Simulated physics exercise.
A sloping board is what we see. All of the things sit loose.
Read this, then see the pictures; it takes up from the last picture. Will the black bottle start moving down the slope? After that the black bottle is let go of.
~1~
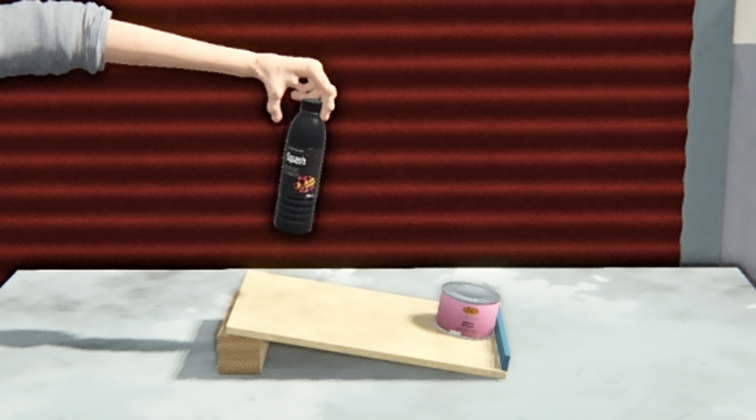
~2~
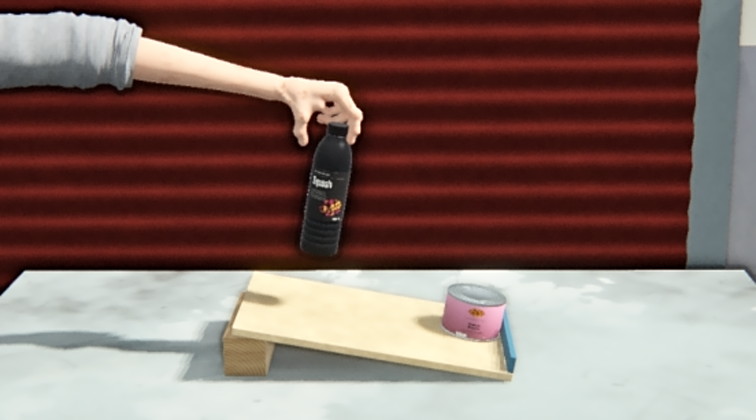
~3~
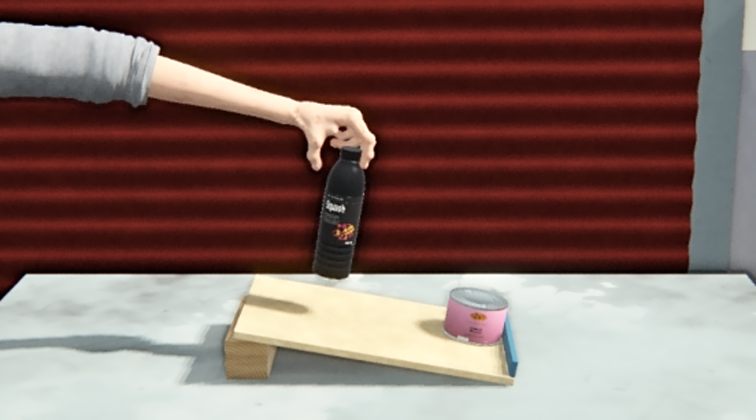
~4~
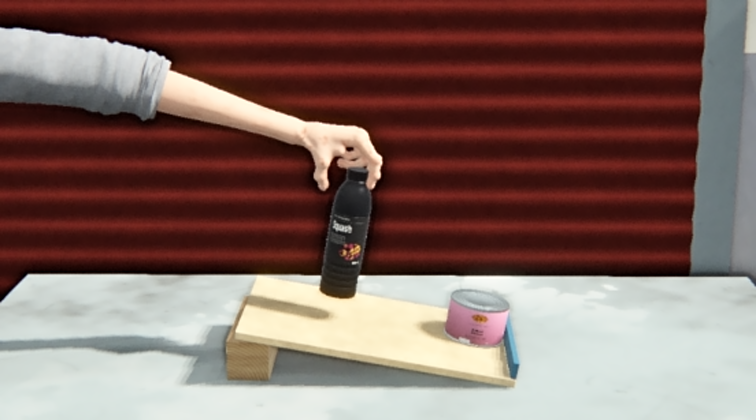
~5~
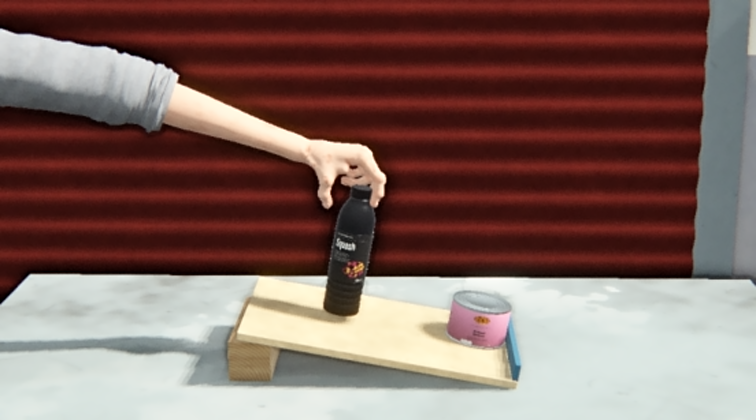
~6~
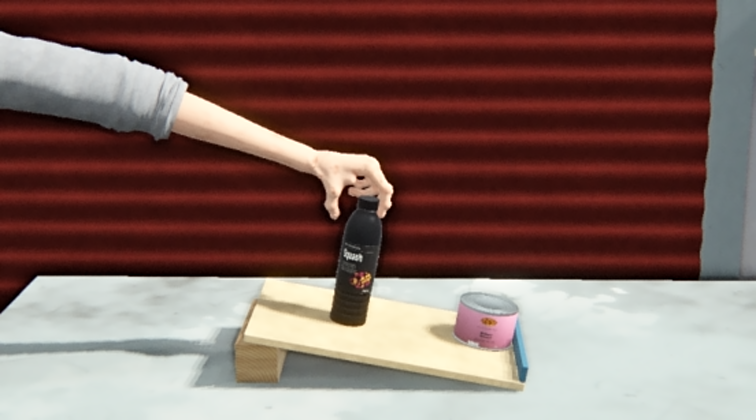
No, it is not moving.
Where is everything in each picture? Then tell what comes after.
Coming down; black bottle (302, 165); pink tub (468, 310), in the first picture.
Coming down; black bottle (328, 188); pink tub (474, 312), in the second picture.
Coming down; black bottle (341, 212); pink tub (476, 316), in the third picture.
Coming down; black bottle (348, 232); pink tub (477, 318), in the fourth picture.
Coming down; black bottle (352, 249); pink tub (479, 319), in the fifth picture.
In place under the hand; black bottle (359, 260); pink tub (486, 321), in the sixth picture.
Then, 0.20 s later than the last frame, all is still.
Then, 0.50 s later than the last frame, black bottle resting near (359, 260).
When it is over, both as before. End places, in pixels of the last picture, black bottle near (359, 260). The black bottle remains at rest.
